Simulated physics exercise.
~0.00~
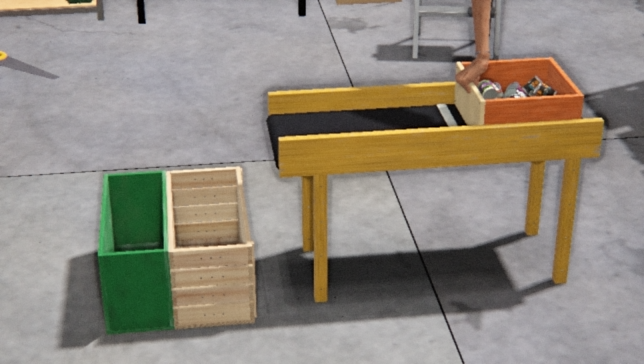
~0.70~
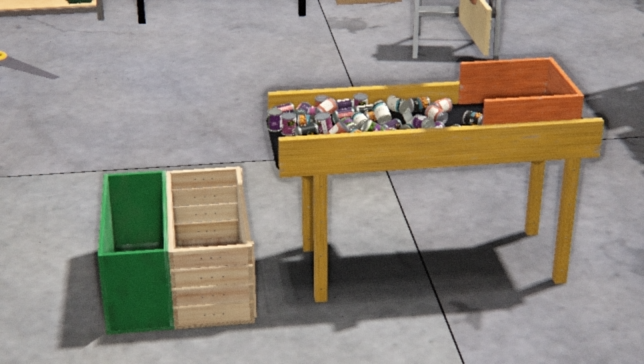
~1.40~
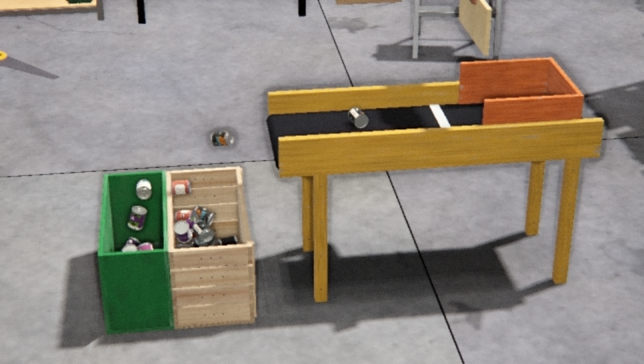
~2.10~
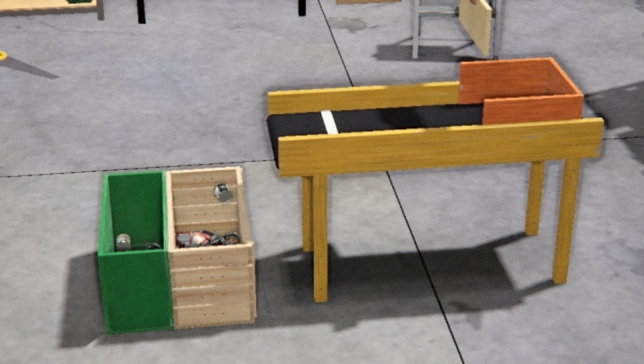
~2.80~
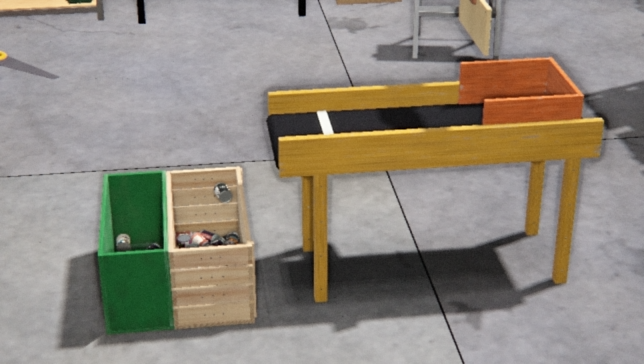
A jumble of small tins sits in an orange pen at the right end of a black belt on a yellow-legged table, seen from above at an angle on a grey concrete floor. A hand reaches to the pen's near side, and the pale gate is pulled up and away. The belt carries the tins left in a loose, crowded stream while a white stripe rides along. They spill off the left end and drop into the pale wooden bin and the green box beyond it. Finally, the belt and pen are empty, with tins resting in both containers, more visible in the wooden one.
